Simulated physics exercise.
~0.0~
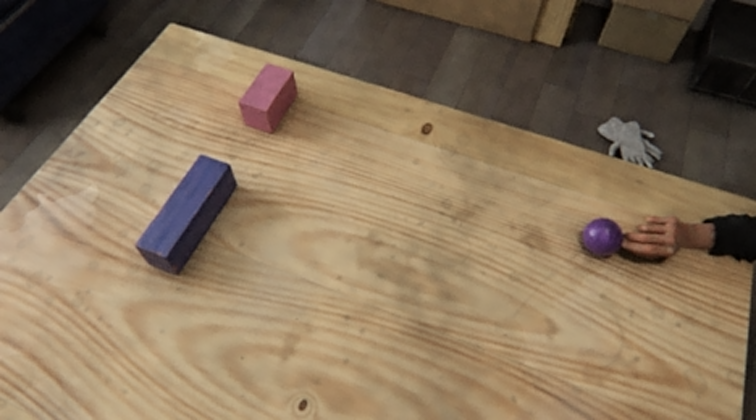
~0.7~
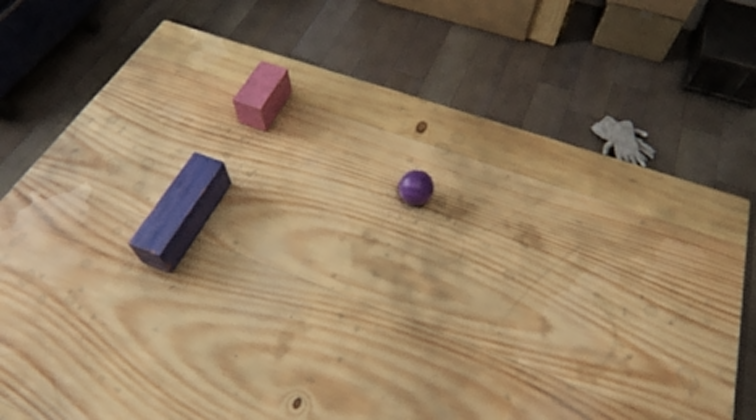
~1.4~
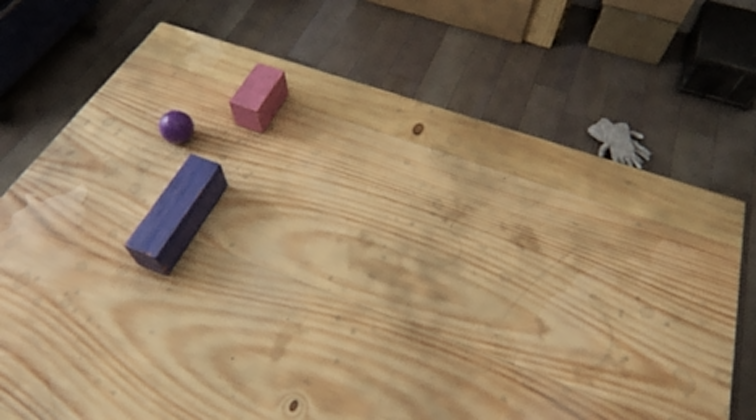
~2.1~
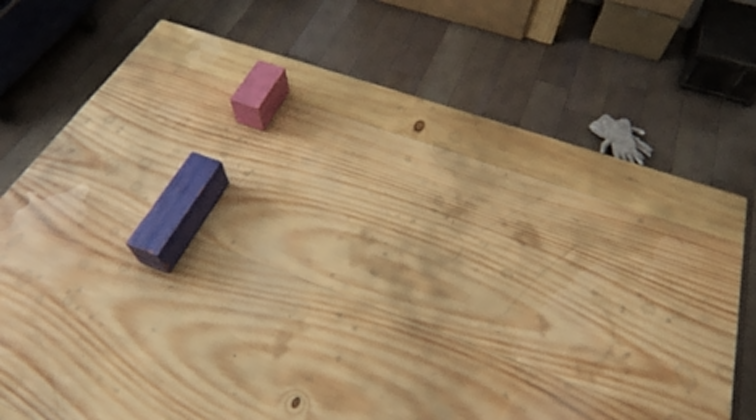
We see a hand release a round purple onion at the right of a wooden table, sending it rolling left toward a pink block and a blue block. It passes through the gap between them and goes out of view, while both blocks stay in place.
